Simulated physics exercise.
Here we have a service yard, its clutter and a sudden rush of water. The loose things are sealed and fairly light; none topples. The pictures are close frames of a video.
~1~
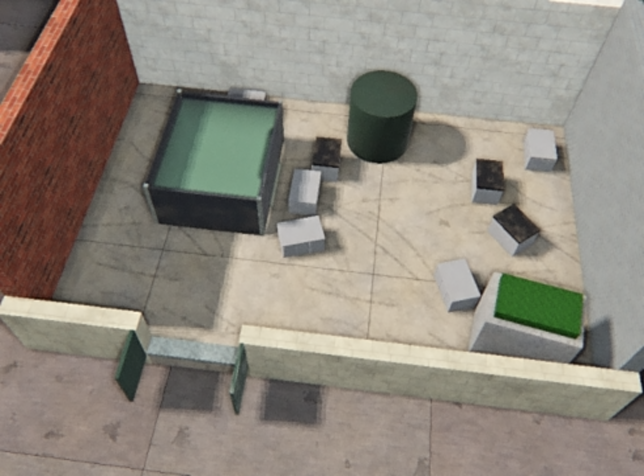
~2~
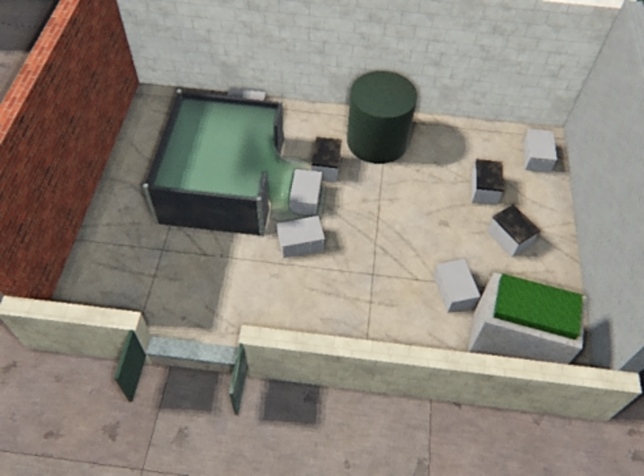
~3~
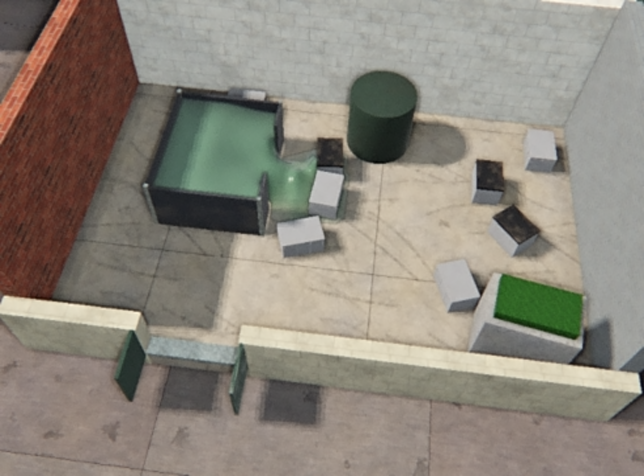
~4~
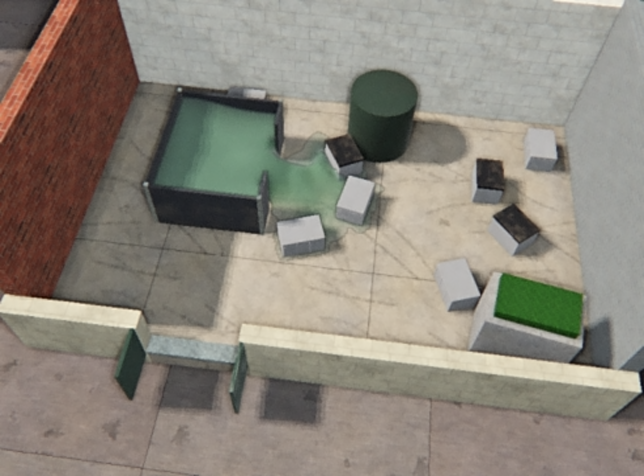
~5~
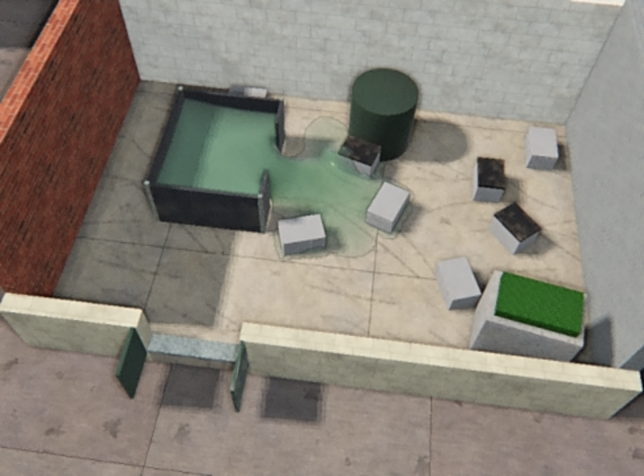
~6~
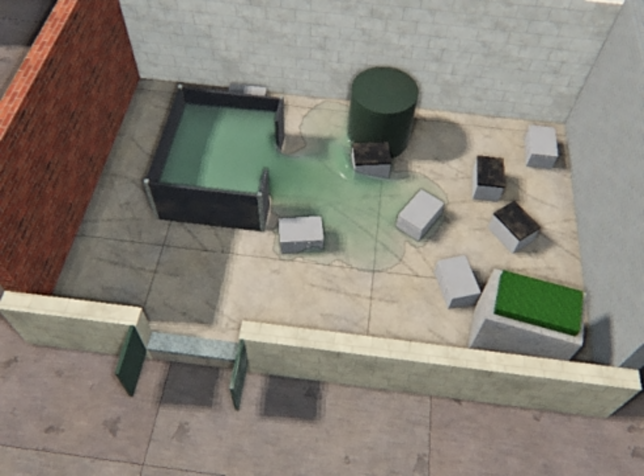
In a walled yard, green water burst through the right side of a dark tank and spread across the paving, pushing a pale crate and then a dark-topped chest to the right.
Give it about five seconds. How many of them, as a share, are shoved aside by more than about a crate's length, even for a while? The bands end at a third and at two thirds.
Share: Two thirds or more.
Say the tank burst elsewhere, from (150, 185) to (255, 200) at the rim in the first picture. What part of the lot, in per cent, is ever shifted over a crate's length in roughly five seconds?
Some 10 per cent.
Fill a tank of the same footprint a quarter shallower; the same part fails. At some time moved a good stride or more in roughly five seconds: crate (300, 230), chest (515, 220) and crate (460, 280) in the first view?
In that order: Under that, shifted that much, that far or more.
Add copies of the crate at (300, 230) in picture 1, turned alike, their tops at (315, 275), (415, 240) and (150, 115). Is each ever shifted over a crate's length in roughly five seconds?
One after the other: Short of that, pushed that far, less than that.
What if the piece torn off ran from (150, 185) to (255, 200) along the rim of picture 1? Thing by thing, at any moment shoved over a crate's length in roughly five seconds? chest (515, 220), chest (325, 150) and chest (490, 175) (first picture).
In that order: Under that, never so far, not that far.
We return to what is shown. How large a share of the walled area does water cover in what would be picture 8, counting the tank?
I make it 30 per cent.
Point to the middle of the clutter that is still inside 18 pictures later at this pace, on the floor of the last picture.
Close to (469, 204).
A moment on, 2 of 8 are well off their spots; 0 afloat.
Next, 5 of 8 are well off their spots; 3 afloat.
Later, 4 of 8 are well off their spots; 5 afloat.
In the end, 5 of 8 are well off their spots, and 6 have been at some point; 5 afloat.
